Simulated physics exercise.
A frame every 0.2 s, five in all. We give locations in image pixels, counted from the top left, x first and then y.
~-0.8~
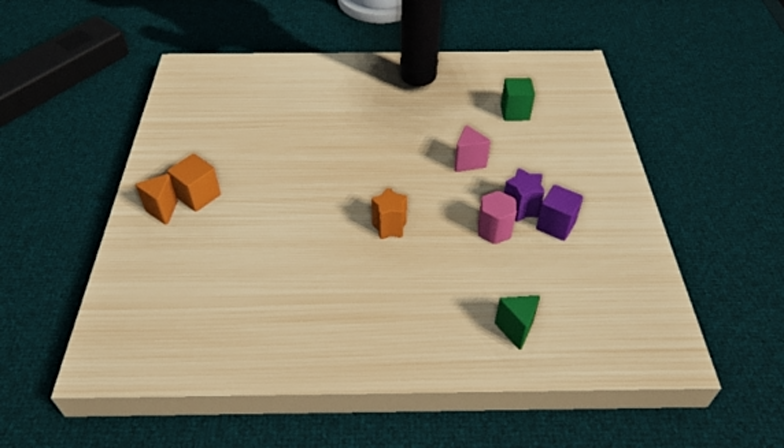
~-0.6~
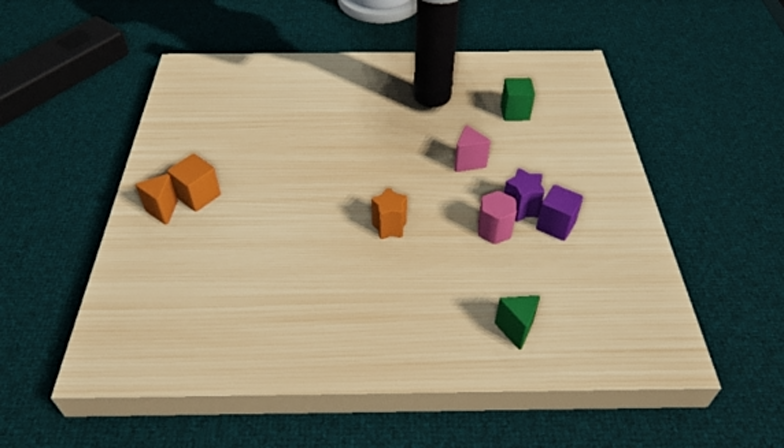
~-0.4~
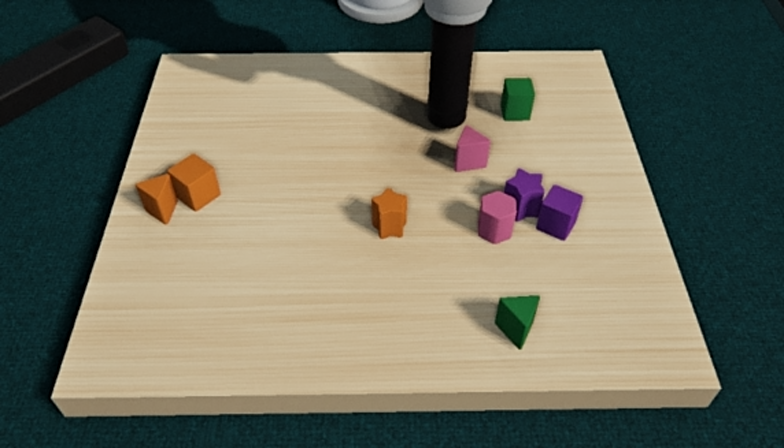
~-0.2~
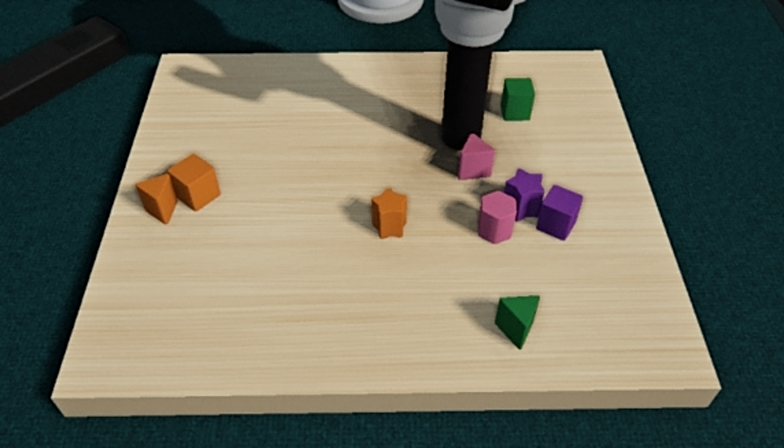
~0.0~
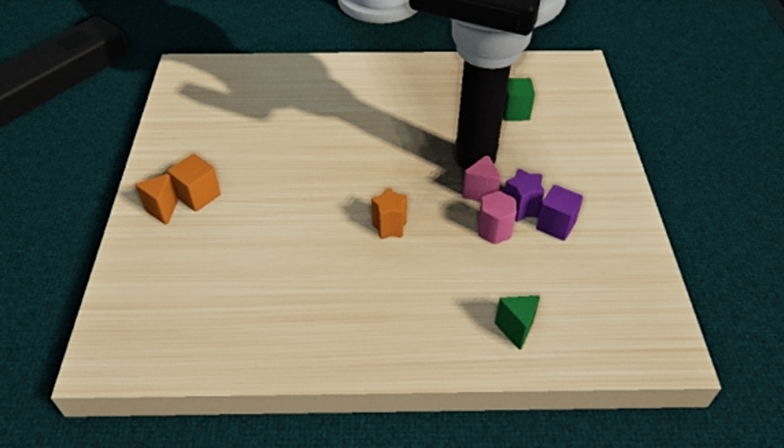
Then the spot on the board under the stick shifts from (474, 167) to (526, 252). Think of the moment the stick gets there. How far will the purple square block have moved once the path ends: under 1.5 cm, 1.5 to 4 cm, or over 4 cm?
Middling, 1.5 to 4 cm.
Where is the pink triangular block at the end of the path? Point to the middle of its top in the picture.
At roughly (481, 208).
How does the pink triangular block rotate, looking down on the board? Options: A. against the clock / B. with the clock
The correct letter is B.
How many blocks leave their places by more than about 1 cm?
The result: Three blocks or more.
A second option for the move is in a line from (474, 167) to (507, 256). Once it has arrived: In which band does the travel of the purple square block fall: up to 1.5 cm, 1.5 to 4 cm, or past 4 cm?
Up to 1.5 cm.
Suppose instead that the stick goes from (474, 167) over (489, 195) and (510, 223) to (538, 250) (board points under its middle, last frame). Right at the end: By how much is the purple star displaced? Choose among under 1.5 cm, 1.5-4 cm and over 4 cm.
Movement: Over 4 cm.
On the path given first. One third of the way, stick at (492, 186); pink triangular block at (484, 191), turned 70° clockwise; pink hexagon at (499, 211), turned 15° anticlockwise.
Two thirds of the way, stick at (509, 214); pink triangular block at (480, 206), turned 100° clockwise; pink hexagon at (502, 227), turned 50° anticlockwise; purple star at (551, 197), turned 40° anticlockwise; purple square block at (585, 207), turned 10° clockwise.
At the end, stick at (528, 244); pink triangular block at (481, 208), turned 110° clockwise; pink hexagon at (502, 247), turned 15° clockwise; purple star at (561, 209), turned 75° anticlockwise; purple square block at (598, 209).
